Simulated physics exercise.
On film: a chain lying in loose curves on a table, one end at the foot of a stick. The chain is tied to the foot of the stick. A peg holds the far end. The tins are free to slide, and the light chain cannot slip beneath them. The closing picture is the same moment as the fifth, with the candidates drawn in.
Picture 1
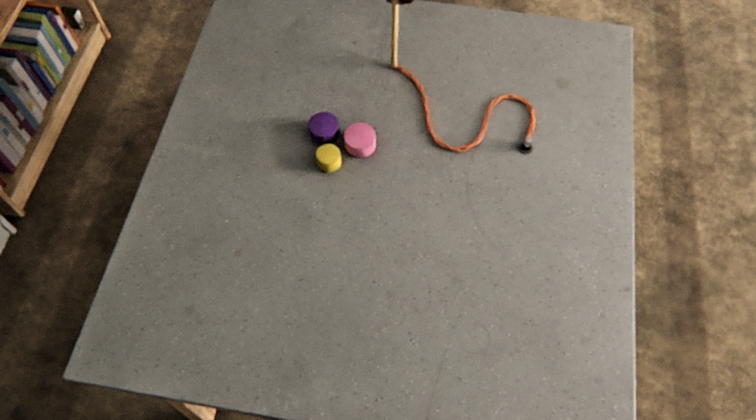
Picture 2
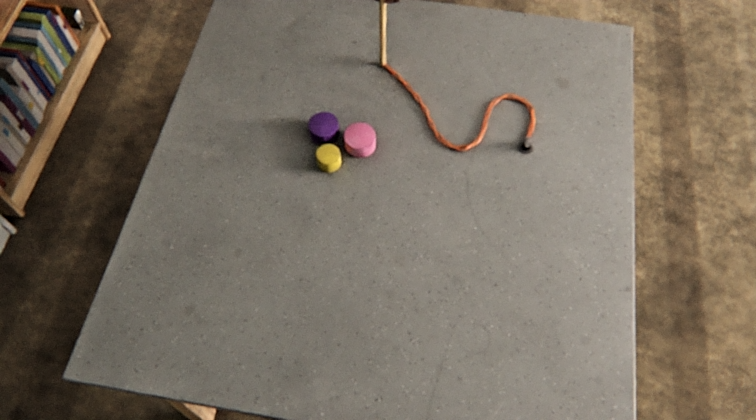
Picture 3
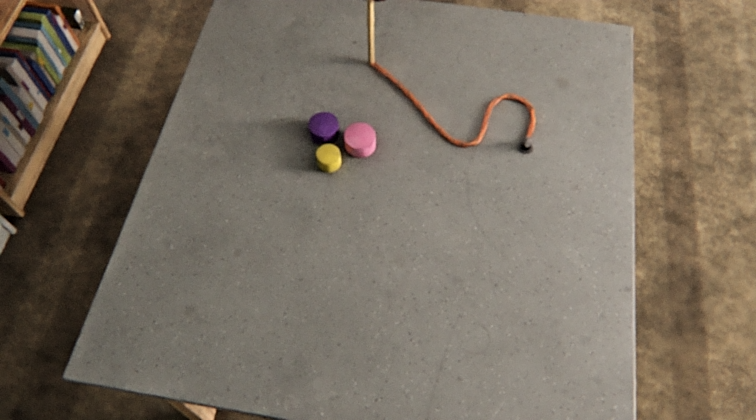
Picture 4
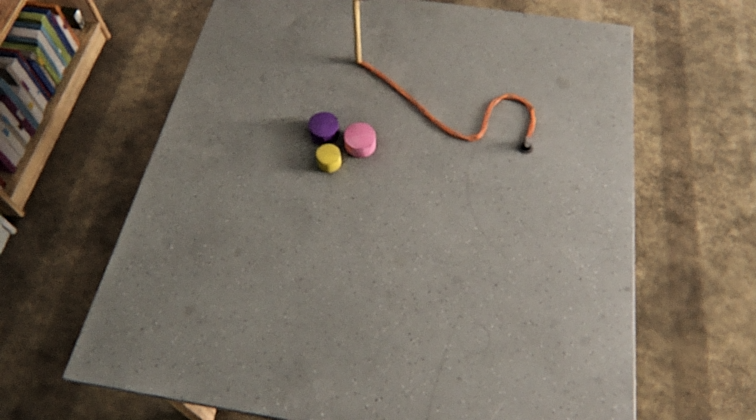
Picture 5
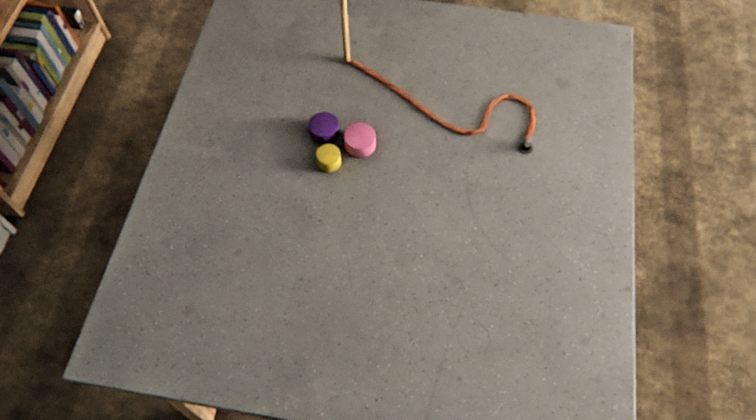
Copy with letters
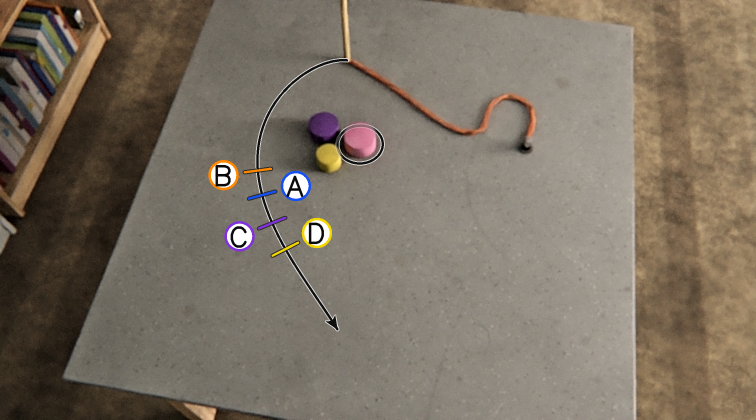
A thin upright stick moves steadily left along the far side of a gray table, drawing one end of an orange, cord-like line with it. The line's loose curves nearest the stick straighten into a slanting stretch, while the bend by the dark peg at right keeps its shape. The purple, pink and yellow tins stay still.
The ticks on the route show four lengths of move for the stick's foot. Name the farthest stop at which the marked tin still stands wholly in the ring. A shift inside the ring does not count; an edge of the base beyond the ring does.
C is the last safe stop.
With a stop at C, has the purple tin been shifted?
Yes.
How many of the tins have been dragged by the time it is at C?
Two.
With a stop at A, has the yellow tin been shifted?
By then, no.
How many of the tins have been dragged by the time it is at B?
The count is none.
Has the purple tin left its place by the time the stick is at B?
By then, no.
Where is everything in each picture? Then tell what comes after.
The first frame shows peg (527, 144); purple tin (324, 129); yellow tin (329, 158).
The second frame shows yellow tin (329, 158); pink tin (360, 140).
The third frame shows peg (527, 144); purple tin (324, 129).
The fourth frame shows yellow tin (329, 158); pink tin (360, 140).
The fifth frame shows peg (527, 144); purple tin (324, 129); yellow tin (329, 158).
On the marked copy, A at (262, 195); B at (258, 171); C at (272, 223); D at (285, 249); the ring at (360, 144); the route from (347, 60) via (258, 174) to (338, 329).
Taking C. A third of the way, foot of the stick (282, 95); pink tin (360, 140).
Two thirds of the way, foot of the stick (258, 161); pink tin (360, 140).
When it is over, foot of the stick (272, 224); purple tin (332, 152); yellow tin (331, 176); pink tin (361, 141); the pink tin is still in its ring.
As for the rest, A is safe but short; B is safe but short; D drags the ringed tin to (370, 152).
